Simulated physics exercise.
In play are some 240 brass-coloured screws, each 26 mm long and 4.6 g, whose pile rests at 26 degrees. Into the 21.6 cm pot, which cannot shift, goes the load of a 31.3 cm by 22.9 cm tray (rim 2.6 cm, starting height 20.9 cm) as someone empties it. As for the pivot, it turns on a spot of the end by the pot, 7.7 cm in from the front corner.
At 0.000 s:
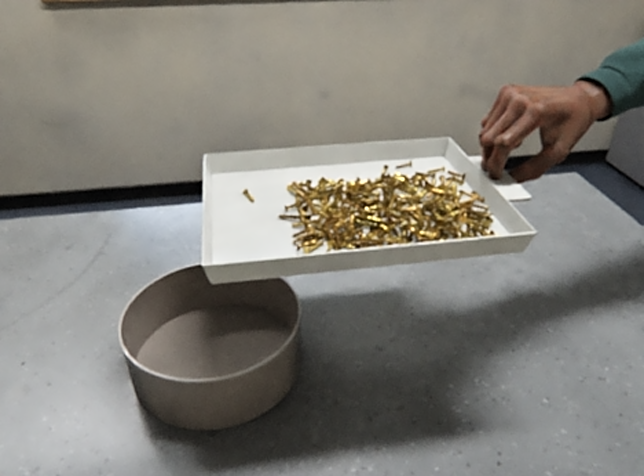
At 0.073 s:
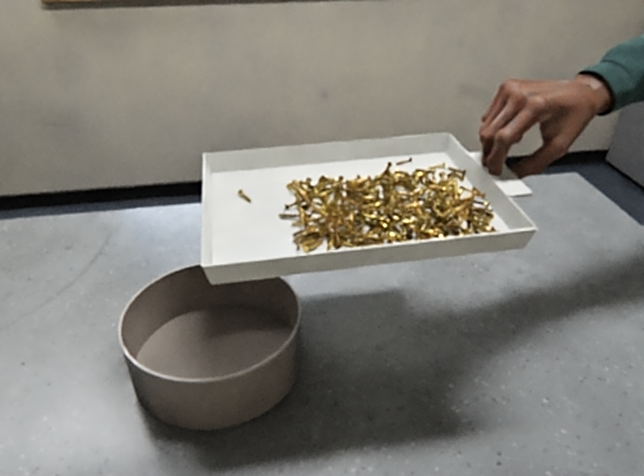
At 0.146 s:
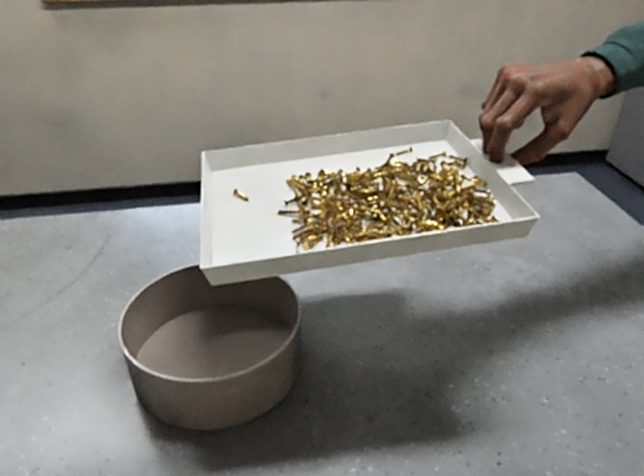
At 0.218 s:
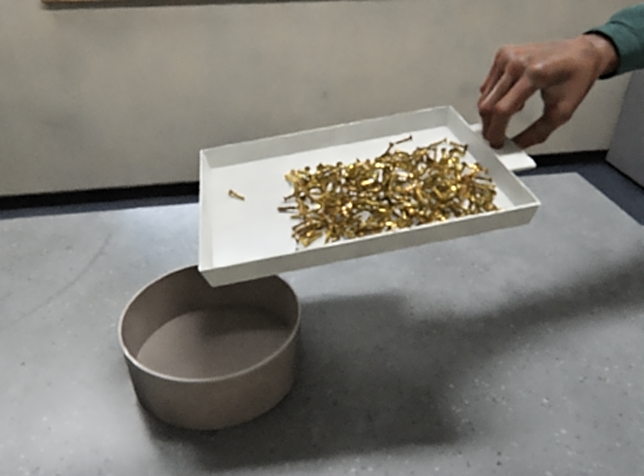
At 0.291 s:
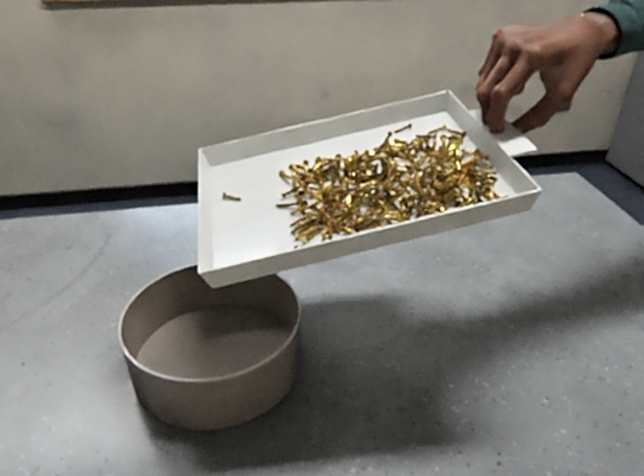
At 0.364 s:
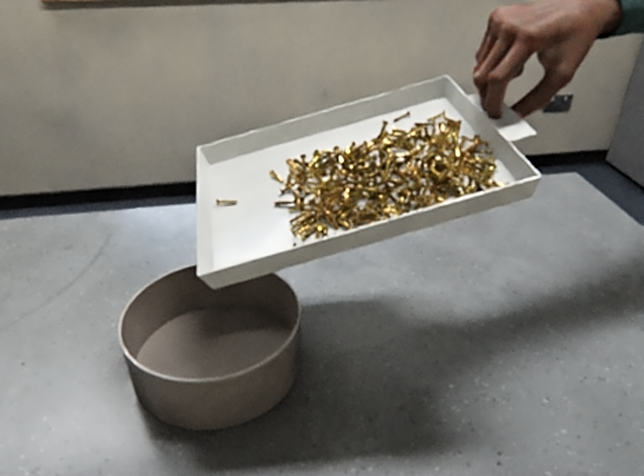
At first, a hand holds a shallow white tray nearly level above a grey floor, with a heap of brass-coloured screws toward its right side and a round pot below its left end. Then the hand steadily raises the right end, slanting the tray down leftward, while the heap stays on it.
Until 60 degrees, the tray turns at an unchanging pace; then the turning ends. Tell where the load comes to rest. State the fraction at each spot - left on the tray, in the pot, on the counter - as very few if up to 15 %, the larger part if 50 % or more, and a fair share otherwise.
Tray: The larger part. Pot: Very few. Counter: Very few.
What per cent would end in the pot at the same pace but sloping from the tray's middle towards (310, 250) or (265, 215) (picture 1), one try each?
Near 0 and 5 percent, in that order.
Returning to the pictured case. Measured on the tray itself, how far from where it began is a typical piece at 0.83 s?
Displacement on the tray: About 7 cm.
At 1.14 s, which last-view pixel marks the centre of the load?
Estimated centre of load: Around (221, 229).
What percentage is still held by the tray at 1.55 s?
Load share: Around 95%.
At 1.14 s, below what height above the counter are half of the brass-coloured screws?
The halfway line is at about 24 cm.
After 0.83 s, tilt 36 degrees; the tray holds 100 %, the pot 0 %.
After 1.14 s, tilt 51 degrees; the tray holds 100 %, the pot 0 %.
After 1.55 s, tilt 60 degrees; the tray holds 95 %, the pot 5 %.
At rest (2.1 s), tray 95 %, pot 5 %, counter 0 %.
